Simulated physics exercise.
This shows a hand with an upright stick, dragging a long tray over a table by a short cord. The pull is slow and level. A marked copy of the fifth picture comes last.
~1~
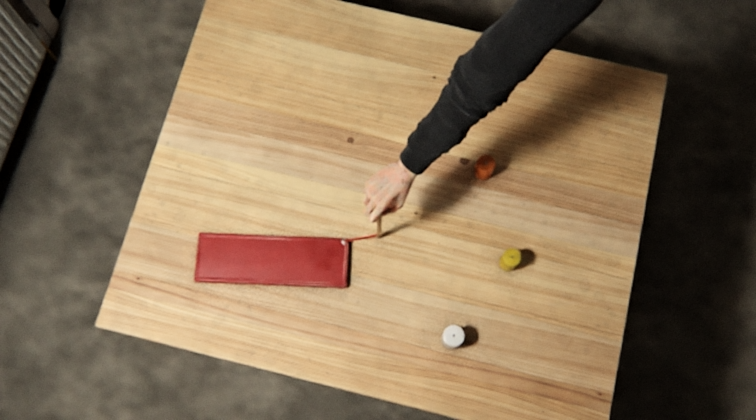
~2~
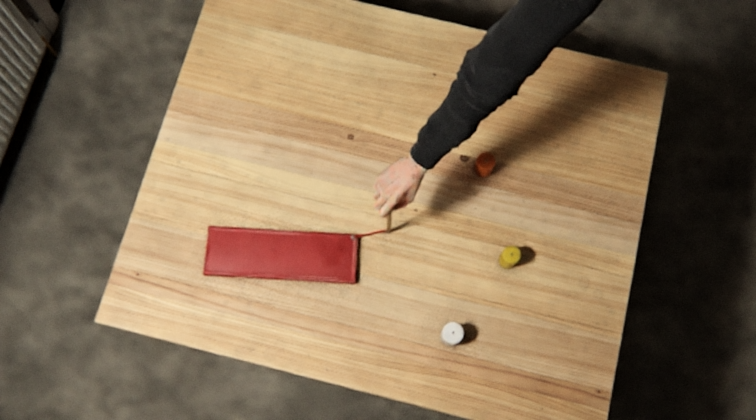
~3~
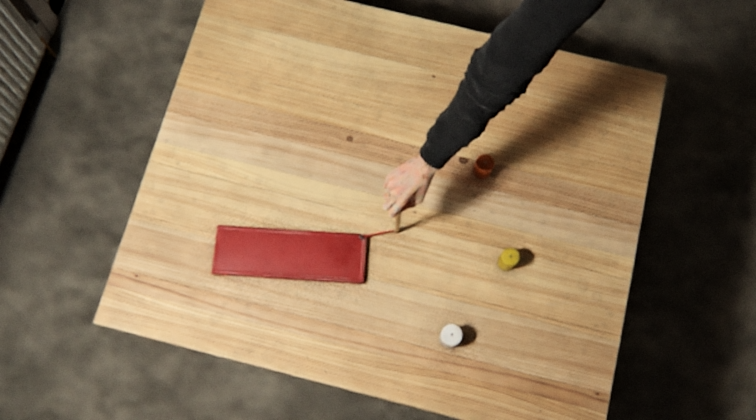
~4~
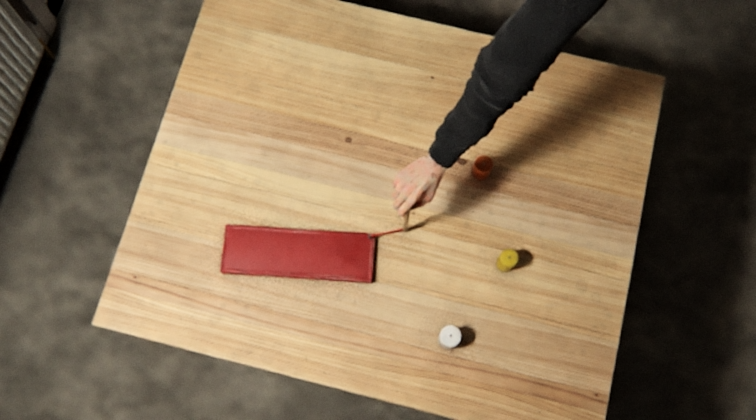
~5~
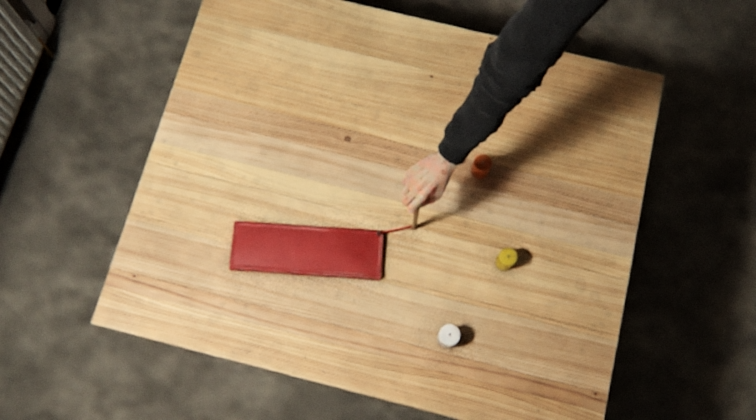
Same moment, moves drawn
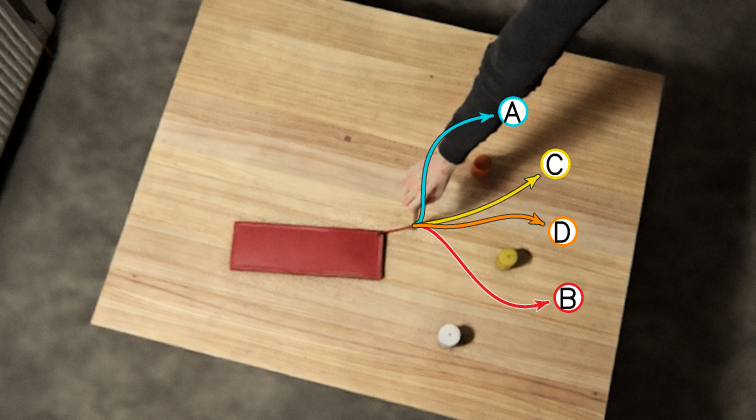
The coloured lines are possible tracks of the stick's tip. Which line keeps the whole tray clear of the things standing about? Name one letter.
Take C.
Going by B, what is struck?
The white candle.
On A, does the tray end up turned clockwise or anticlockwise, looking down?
On that path, anticlockwise.
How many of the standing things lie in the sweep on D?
It touches one.
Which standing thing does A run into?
The orange candle.
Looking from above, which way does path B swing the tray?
Clockwise.
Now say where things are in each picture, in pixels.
In the first picture, yellow candle (510, 260); white candle (453, 337); red tray (272, 259).
In the second picture, red tray (281, 254); yellow candle (509, 257).
In the third picture, red tray (290, 254); orange candle (484, 167).
In the fourth picture, red tray (298, 253); white candle (449, 338).
In the fifth picture, red tray (307, 250); yellow candle (506, 259); white candle (449, 337); orange candle (481, 167).
On the copy, A from (414, 226) via (432, 150) to (493, 116); B from (414, 226) via (477, 281) to (548, 302); C from (414, 226) via (481, 209) to (538, 176); D from (414, 226) via (483, 221) to (543, 224).
On C. First, foot of the stick (463, 216), middle of the tray (357, 239).
Then, foot of the stick (507, 196), middle of the tray (404, 226).
Finally, foot of the stick (541, 174), middle of the tray (442, 212); nothing has been touched.
By contrast, A meets the orange candle; B meets the white candle; D meets the yellow candle.
